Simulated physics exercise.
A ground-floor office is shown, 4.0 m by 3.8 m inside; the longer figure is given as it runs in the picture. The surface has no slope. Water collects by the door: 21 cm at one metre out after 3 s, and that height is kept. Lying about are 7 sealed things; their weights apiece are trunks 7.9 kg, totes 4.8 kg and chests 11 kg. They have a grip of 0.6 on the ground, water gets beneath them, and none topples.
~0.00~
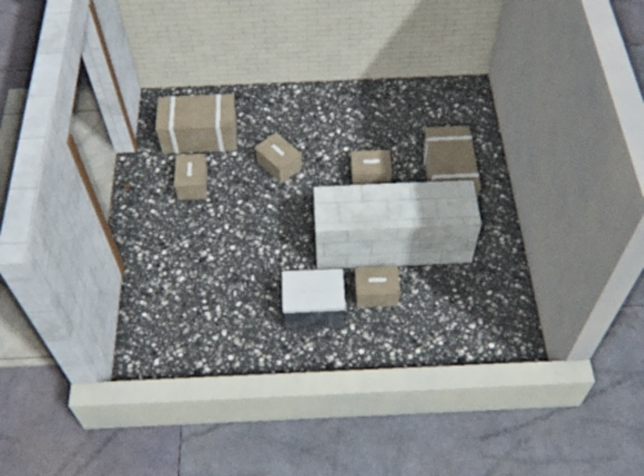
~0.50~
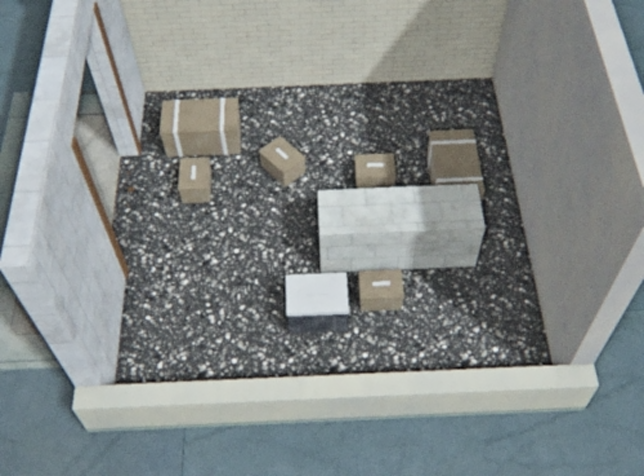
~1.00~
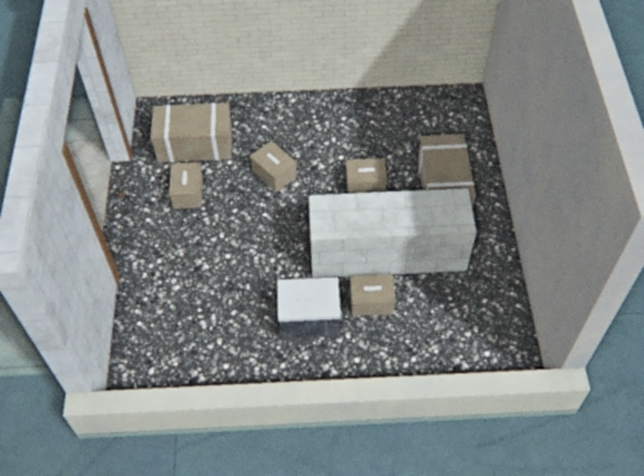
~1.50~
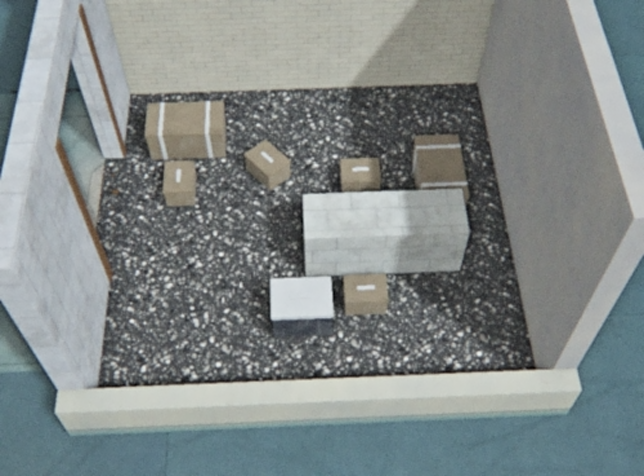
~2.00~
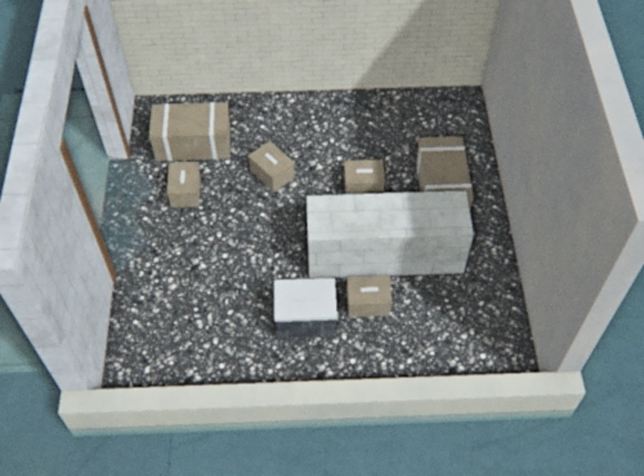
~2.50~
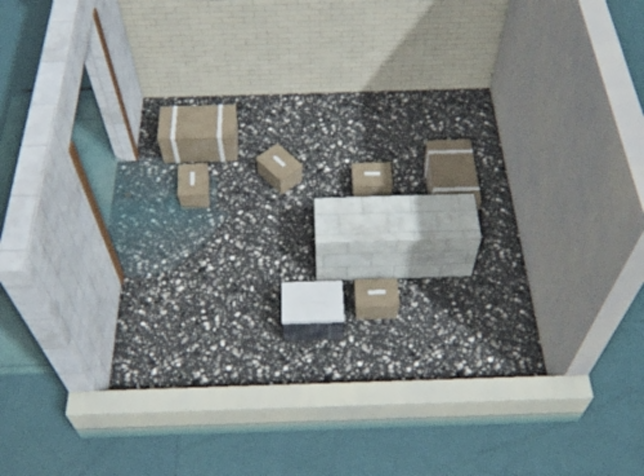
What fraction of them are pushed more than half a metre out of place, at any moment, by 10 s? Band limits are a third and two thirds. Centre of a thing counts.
A clear majority, two thirds or more, move that far.
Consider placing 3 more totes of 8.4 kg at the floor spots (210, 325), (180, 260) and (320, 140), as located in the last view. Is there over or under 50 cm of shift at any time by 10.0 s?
In turn: Within the mark, beyond the mark, beyond the mark.
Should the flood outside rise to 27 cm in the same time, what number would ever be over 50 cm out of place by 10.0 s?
Then the count would be 6.
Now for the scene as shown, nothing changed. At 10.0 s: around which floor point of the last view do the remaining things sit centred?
About (404, 233).
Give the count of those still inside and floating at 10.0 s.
7.
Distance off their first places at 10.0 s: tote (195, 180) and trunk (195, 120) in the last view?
Net displacement, in order: 250 cm; 30 cm.
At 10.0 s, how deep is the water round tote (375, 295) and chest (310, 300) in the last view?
10 and 15 cm.
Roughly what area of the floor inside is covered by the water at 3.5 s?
Roughly 3.5 m2 of it is wet.
After 3.5 s 1 of 7 are over 50 cm from their spots; 0 afloat.
After 4.5 s 2 of 7 are over 50 cm from their spots; 1 afloat.
After 7.0 s 4 of 7 are over 50 cm from their spots; 5 afloat.
After 10.0 s 6 of 7 are over 50 cm from their spots, and 6 have been at some point; 7 afloat.
